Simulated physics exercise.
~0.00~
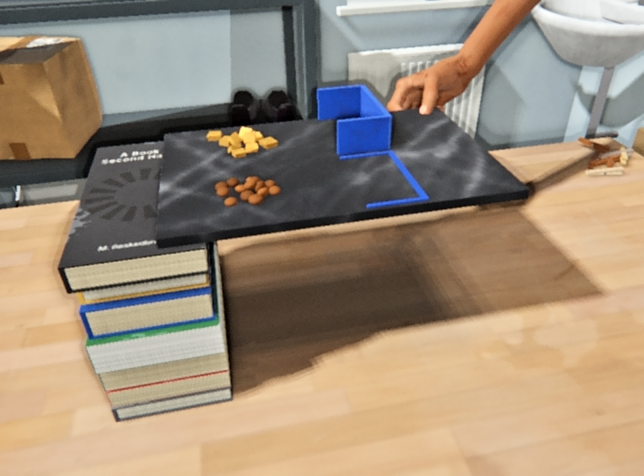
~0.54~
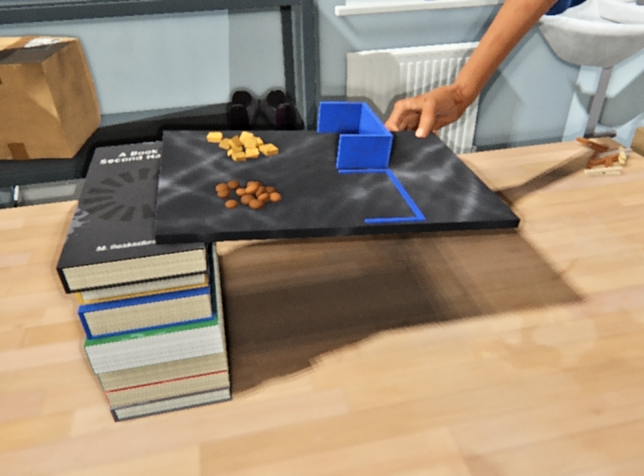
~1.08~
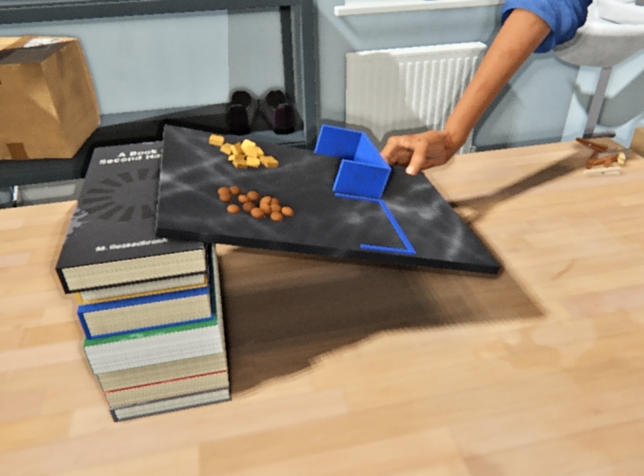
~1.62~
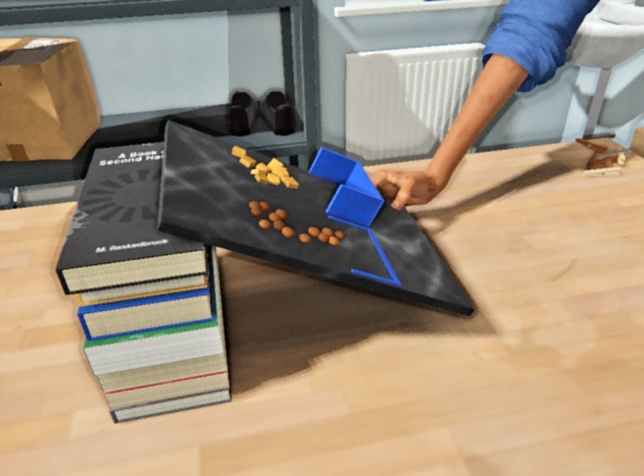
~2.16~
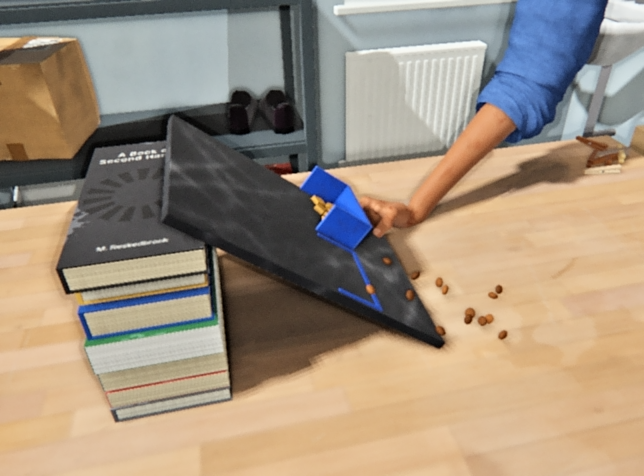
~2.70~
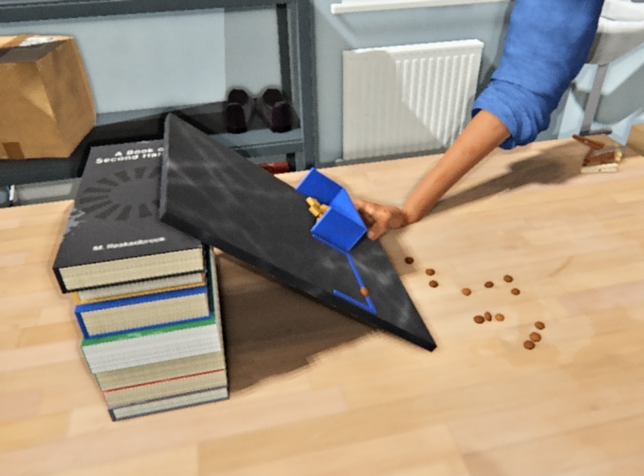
A hand slowly lowered the free end of a dark board propped on a stack of books until it sloped steeply, and the yellow chunks slid into the taller blue barrier and stayed there while the round brown bits rolled past theirs and scattered across the table.
